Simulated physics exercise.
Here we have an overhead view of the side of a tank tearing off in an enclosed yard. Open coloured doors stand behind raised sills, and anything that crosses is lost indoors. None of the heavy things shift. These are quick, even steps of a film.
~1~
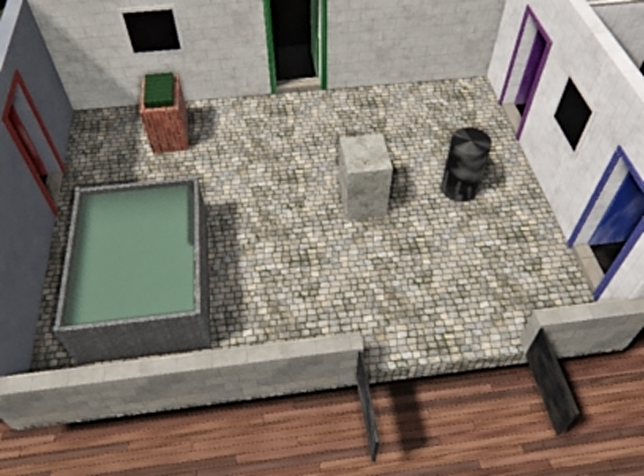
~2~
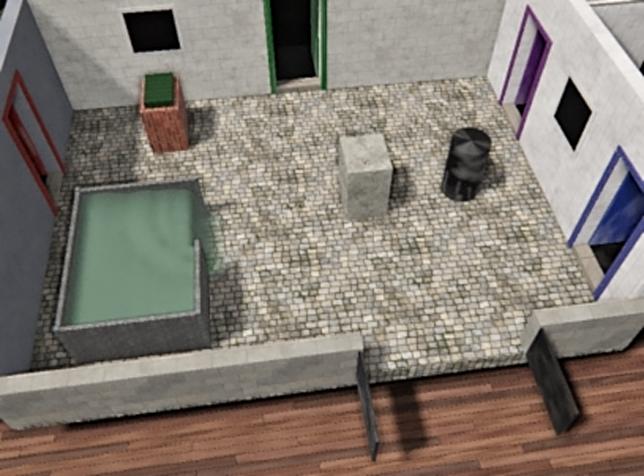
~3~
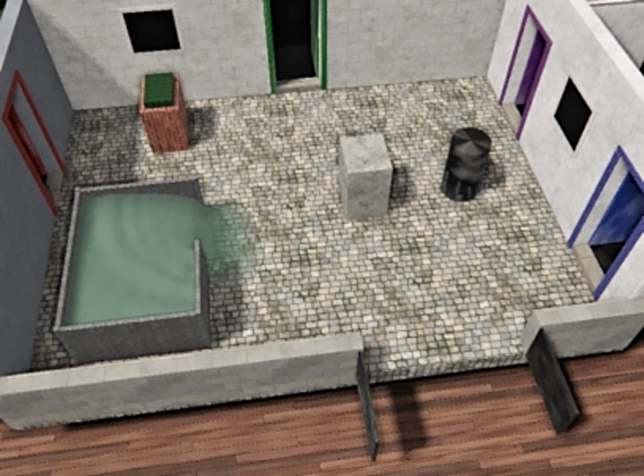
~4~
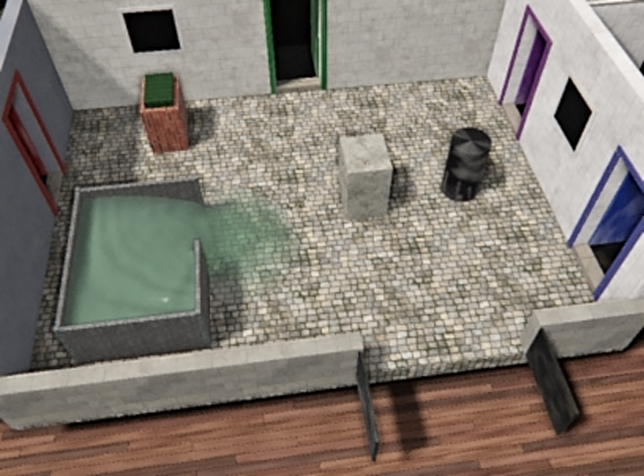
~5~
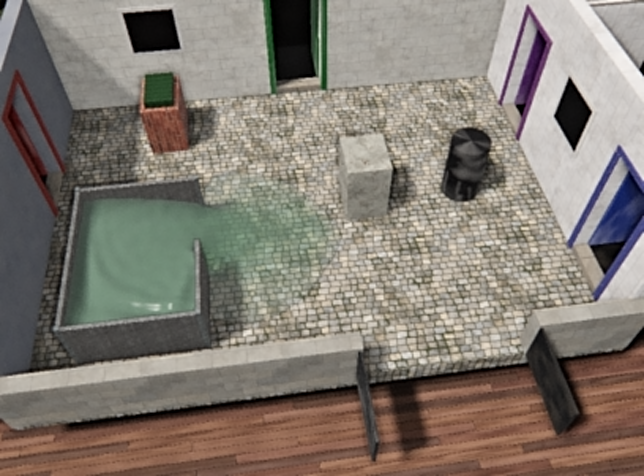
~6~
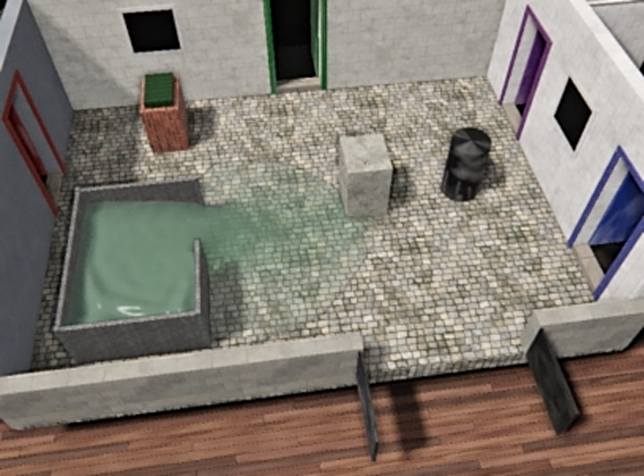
Green water pours through a gap in the tank's right side and spreads right across the cobbles.
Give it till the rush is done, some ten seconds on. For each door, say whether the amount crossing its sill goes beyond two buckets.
Door by door: Blue door - beyond two buckets, green door - two buckets at most, red door - two buckets at most, purple door - beyond two buckets.
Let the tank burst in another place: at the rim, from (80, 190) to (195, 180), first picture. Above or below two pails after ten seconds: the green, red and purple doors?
Result: Green door tops it, red door tops it, purple door tops it.
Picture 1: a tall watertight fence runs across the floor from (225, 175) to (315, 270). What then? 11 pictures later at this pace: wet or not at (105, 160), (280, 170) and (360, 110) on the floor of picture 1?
Taking the points in the order given, they are inundated, high and dry and high and dry.
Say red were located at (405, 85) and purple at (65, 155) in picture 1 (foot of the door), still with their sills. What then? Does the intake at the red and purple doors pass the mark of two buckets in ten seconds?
My reading: Red exceeds the limit, purple stays within the limit.
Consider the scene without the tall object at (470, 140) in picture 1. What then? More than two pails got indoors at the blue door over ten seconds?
Blue door: Exceeds it.
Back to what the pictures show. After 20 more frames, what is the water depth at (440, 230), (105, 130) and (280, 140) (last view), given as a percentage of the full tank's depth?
About 4 per cent, then 0 per cent, then 2 per cent.
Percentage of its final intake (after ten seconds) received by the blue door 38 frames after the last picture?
About 85 per cent.
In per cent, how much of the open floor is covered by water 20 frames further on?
Roughly 65 percent.
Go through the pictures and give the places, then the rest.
The tank at (134, 250) is whole and still, in the first picture.
Water pours out at (202, 236) and has run to (207, 213), in the second picture.
Water pours out at (202, 237) and has run to (232, 205), in the third picture.
Water pours out at (202, 238) and has run to (295, 252), in the fourth picture.
The front is at (335, 230), out from the gap at (202, 237), in the fifth picture.
The front is at (369, 218), out from the gap at (202, 237), in the sixth picture.
A moment on, water covers 35 % of the floor; the blue door not reached, the green door not reached, the red door not reached, the purple door not reached.
Next, water covers 60 % of the floor; the blue door under two buckets in, the green door wet at the sill, nothing in, the red door not reached, the purple door not reached.
Then, water covers 65 % of the floor; the blue door far over two buckets in, the green door under two buckets in, the red door not reached, the purple door under two buckets in.
Later, water covers 75 % of the floor; the blue door far over two buckets in, the green door under two buckets in, the red door not reached, the purple door over two buckets in.
In the end, water covers 80 % of the floor; the blue door far over two buckets in, the green door under two buckets in, the red door not reached, the purple door far over two buckets in.
